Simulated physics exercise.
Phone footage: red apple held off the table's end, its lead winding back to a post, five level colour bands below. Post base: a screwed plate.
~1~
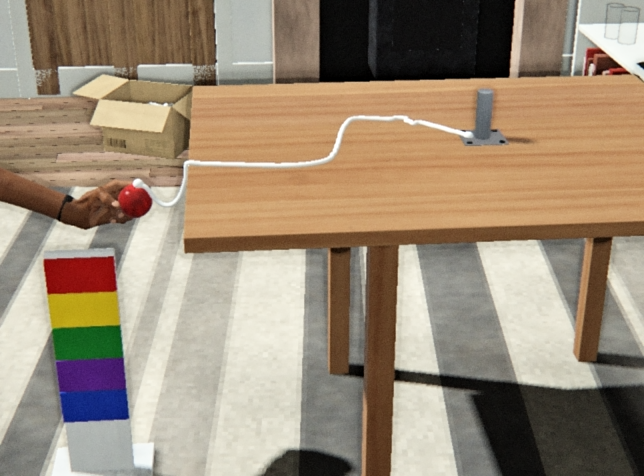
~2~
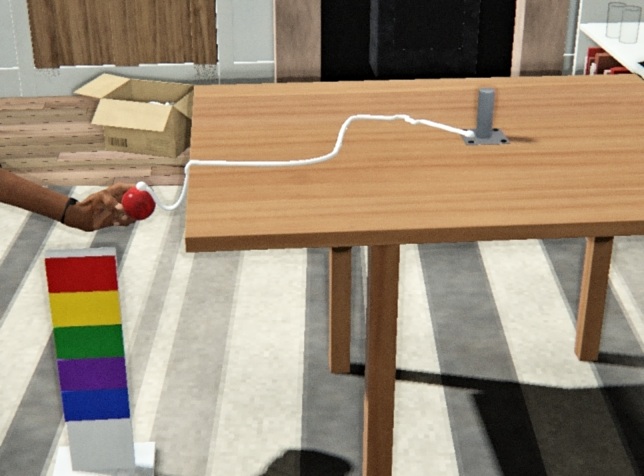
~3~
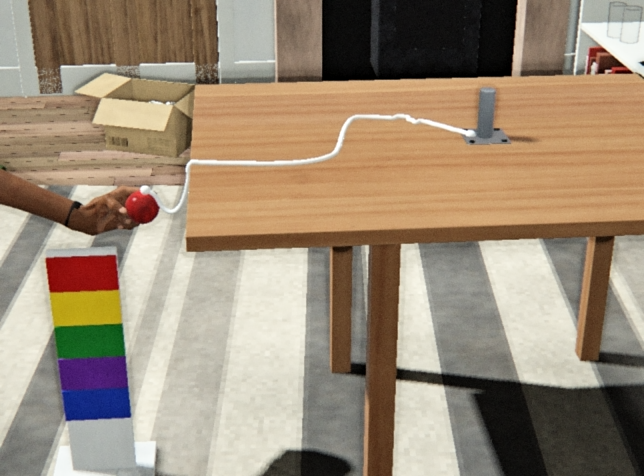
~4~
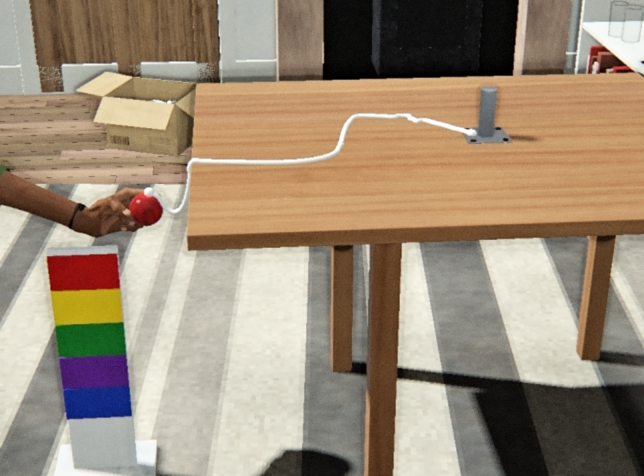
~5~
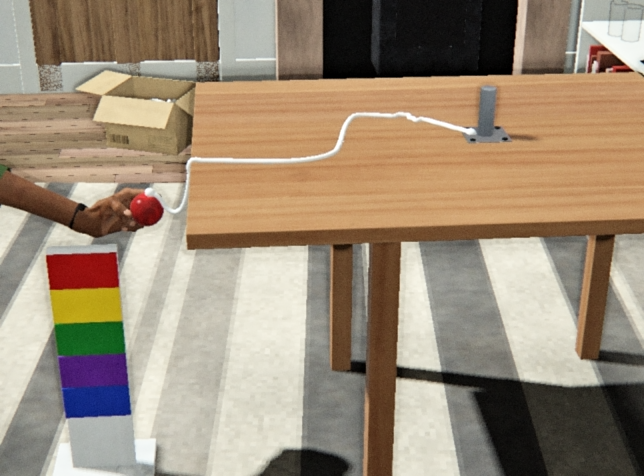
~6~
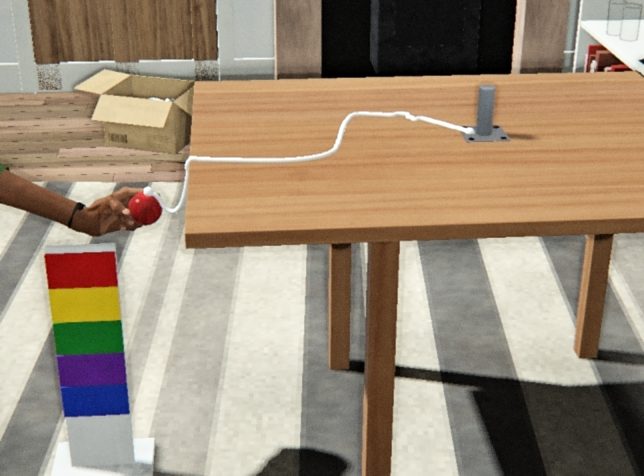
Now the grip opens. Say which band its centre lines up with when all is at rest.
It lines up with purple.
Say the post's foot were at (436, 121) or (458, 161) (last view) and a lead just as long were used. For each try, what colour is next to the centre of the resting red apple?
First try: Blue; second try: Blue.
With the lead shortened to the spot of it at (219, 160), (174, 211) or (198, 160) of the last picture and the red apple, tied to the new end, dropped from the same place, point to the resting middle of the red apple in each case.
About (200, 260) first, then about (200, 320), and finally about (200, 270).
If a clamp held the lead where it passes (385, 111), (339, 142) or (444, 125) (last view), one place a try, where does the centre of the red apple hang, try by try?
About (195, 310), (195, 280) and (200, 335).
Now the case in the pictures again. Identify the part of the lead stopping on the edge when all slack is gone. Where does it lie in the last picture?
Position: Approx. (316, 158).
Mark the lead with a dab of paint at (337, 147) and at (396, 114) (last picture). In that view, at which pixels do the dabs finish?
First near (227, 140), second near (370, 136).
Soon after, apple near (231, 332); level with purple.
Then, apple near (185, 351); level with purple.
At rest, apple near (203, 348); level with purple. Its middle rests at the purple band.
